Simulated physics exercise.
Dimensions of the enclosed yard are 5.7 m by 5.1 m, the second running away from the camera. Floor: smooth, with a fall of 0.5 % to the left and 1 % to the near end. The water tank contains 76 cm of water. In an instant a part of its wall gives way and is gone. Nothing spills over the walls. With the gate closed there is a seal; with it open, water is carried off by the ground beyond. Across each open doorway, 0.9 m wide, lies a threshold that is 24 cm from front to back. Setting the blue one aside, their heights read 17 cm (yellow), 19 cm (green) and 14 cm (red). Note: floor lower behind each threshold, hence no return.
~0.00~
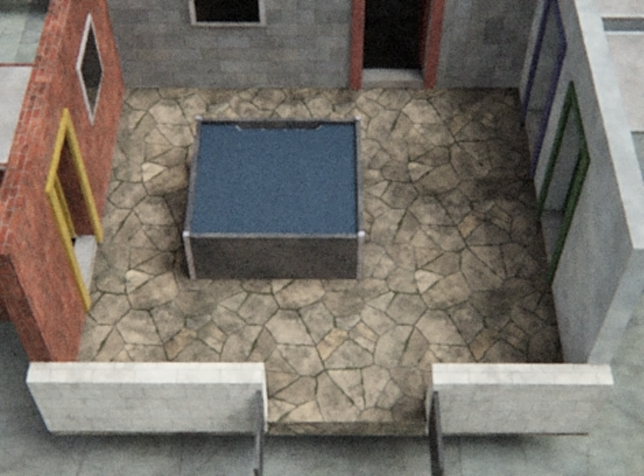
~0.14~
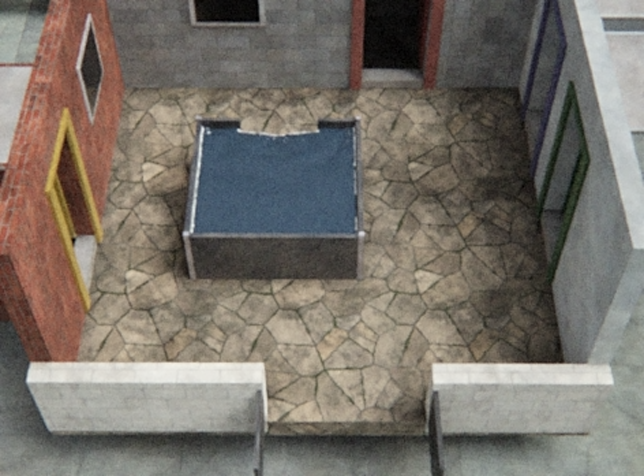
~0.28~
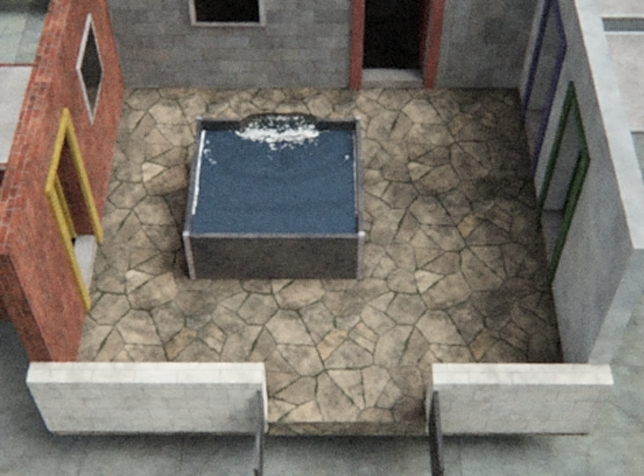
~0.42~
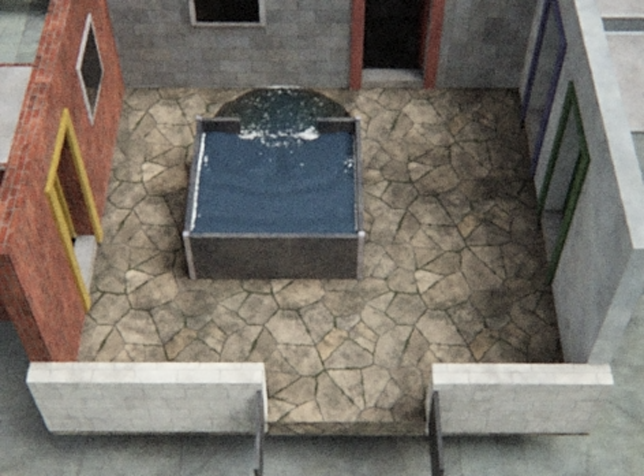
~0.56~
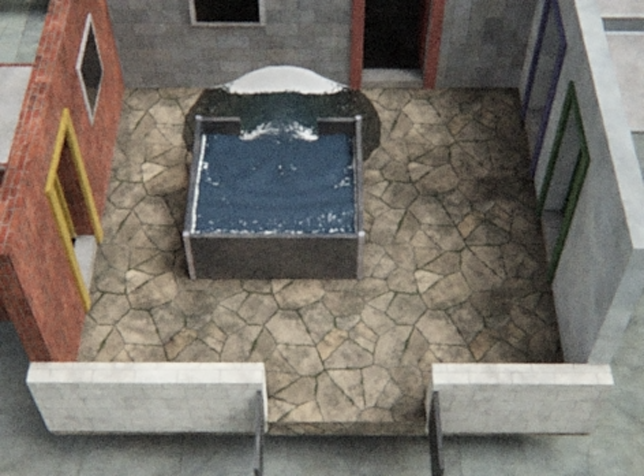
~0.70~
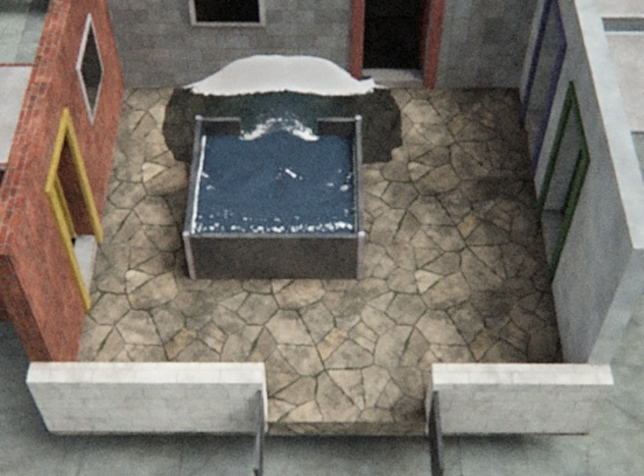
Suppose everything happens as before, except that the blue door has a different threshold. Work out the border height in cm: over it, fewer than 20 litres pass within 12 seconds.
Border at about 18 cm.
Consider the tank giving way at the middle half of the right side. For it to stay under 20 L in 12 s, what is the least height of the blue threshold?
In that case you'd want it roughly 20 cm high.
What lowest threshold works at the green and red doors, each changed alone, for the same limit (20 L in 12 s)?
Roughly 6.5 cm for the green door and roughly 12.5 cm for the red door.
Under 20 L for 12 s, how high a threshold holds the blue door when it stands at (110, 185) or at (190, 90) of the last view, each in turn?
About 8.5 cm, then about 18 cm.
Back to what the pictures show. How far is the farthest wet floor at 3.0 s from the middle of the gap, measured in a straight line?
About 4.4 m.
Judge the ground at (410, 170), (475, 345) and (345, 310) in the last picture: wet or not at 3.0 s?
1: Awash; 2: Unwetted; 3: Unwetted.
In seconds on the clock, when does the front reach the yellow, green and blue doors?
Arrives: Yellow 2.2 s / green 2.4 s / blue 1.8 s.
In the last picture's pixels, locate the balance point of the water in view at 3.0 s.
Around (290, 176).
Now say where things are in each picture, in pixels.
In the first picture, still water, 76 cm deep, in the water tank at (277, 179); the blue door at (541, 92) is dry.
In the second picture, the front is at a hidden place, 0.4 m from the gap on the far side; 0.3 m2 of floor is wet, 76 cm left at the back.
In the third picture, water pours out on the far side and has run 0.9 m, to (261, 117); about 13 cm deep outside, 76 cm at the back.
In the fourth picture, the front is at (267, 90), 1.4 m from the gap on the far side; 2.2 m2 of floor is wet, 75 cm left at the back.
In the fifth picture, the front is at (213, 90), 1.5 m from the gap on the far side; 3.2 m2 of floor is wet, 68 cm left at the back.
In the sixth picture, the front is at (184, 90), 1.7 m from the gap on the far side; 3.7 m2 of floor is wet, 63 cm left at the back; the blue door at (541, 92), 3.4 m from the gap, is still 2.0 m from the nearest water.
After 1.4 s water covers 20 % of the floor, deepest (48 cm) near (126, 90); it has not reached the blue door.
After 3.0 s water covers 60 % of the floor, deepest (32 cm) near (138, 90); 23 cm at the blue door, 2 litres in over its 24 cm threshold.
After 12.0 s water covers 95 % of the floor, deepest (12 cm) near (71, 402); 7 cm at the blue door, 3 litres in over its 24 cm threshold.
At the blue door as built, the water arrived by 1.8 s and peaked near 25 cm at 2.6 s.
Run again over the same 12 s with other heights there, 38 litres in over 16 cm, 7 litres over 22 cm. The limit of 20 litres is kept from about 18 cm up.
